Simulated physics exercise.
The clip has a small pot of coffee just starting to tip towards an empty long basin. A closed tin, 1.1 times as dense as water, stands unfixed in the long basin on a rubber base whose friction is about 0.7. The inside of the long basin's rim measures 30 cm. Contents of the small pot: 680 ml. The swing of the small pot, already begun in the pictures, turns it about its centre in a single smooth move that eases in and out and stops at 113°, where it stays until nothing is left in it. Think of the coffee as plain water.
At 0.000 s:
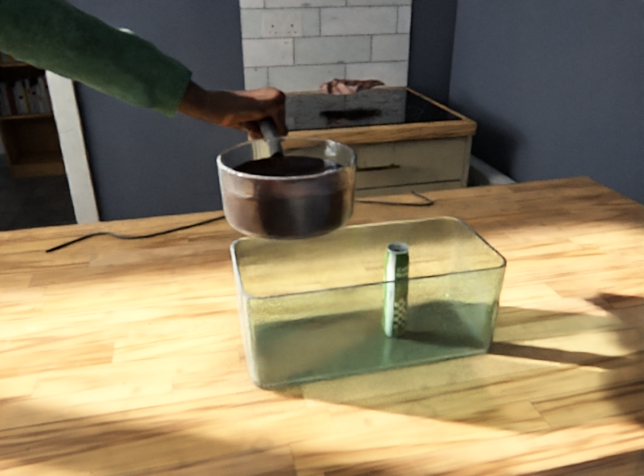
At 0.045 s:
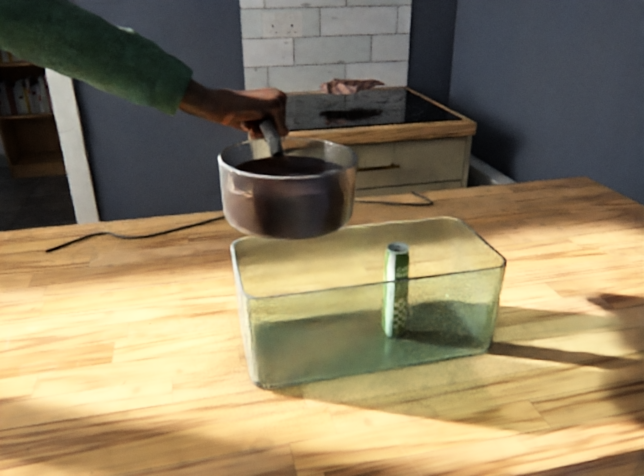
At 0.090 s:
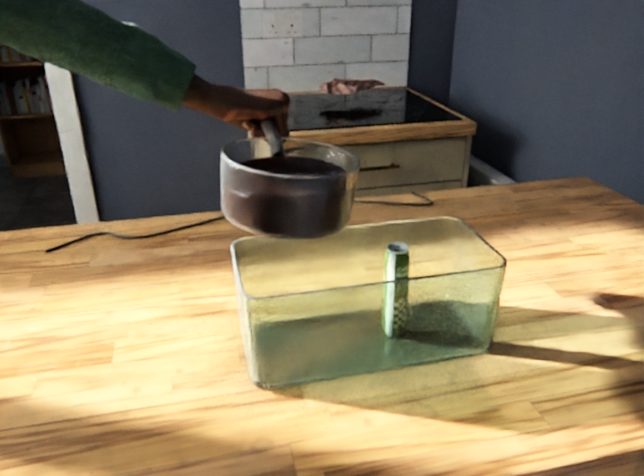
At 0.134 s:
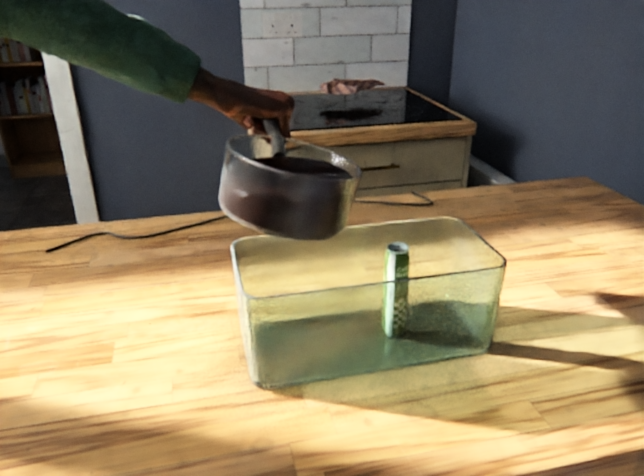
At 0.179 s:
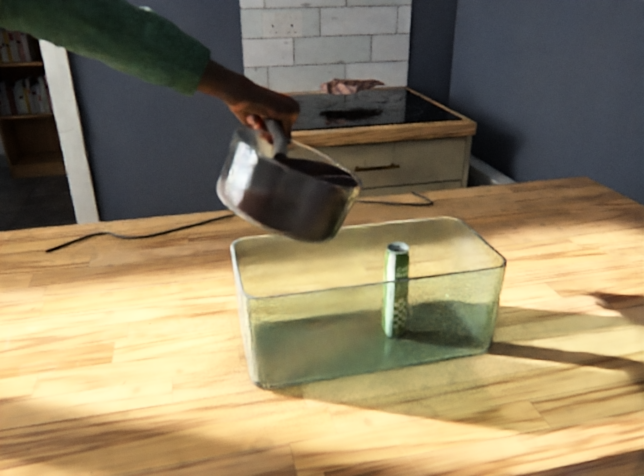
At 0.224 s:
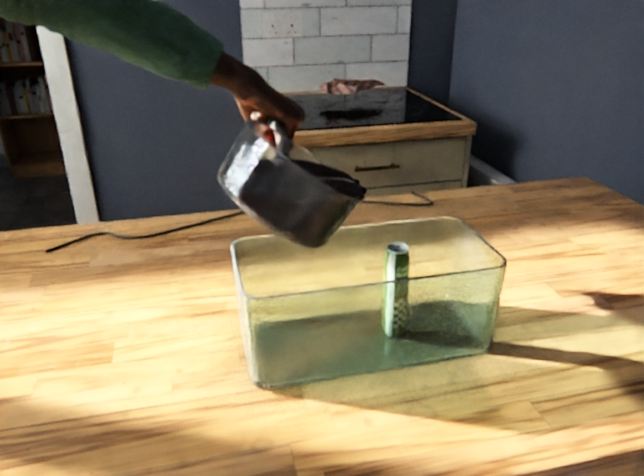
Hand in green sleeve steadily tilting a small pot of dark coffee rightward above a clear basin holding an upright green tin.
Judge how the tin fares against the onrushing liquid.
It gets bowled over.
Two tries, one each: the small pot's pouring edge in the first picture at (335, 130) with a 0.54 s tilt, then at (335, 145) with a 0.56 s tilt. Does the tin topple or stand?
Trial 1 - tin tips; trial 2 - tin tips.
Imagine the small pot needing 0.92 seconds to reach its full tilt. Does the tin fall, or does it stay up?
Outcome - the tin remains standing.
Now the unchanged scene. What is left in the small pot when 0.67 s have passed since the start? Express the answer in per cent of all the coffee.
Close to 2 percent of the total.
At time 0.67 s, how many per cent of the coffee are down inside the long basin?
96 %, more or less.
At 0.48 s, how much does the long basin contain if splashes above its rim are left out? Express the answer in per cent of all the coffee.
Roughly 64 per cent.
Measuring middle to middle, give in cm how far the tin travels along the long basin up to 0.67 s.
Estimate: Around 2 cm.
Then, 0.48 s in, the tilt is 105° and 16 per cent is still to pour; the tin stands where it began.
Then, 0.67 s in, the tilt is 113° and 2 per cent is still to pour; the tin leans 8°.
Then, 0.87 s in, the tilt is 113° and 0 per cent is still to pour; the tin leans 6°.
Then, 1.08 s in, the tilt is 113° and 0 per cent is still to pour; the tin leans 12°.
Finally, the tin lies on its side.
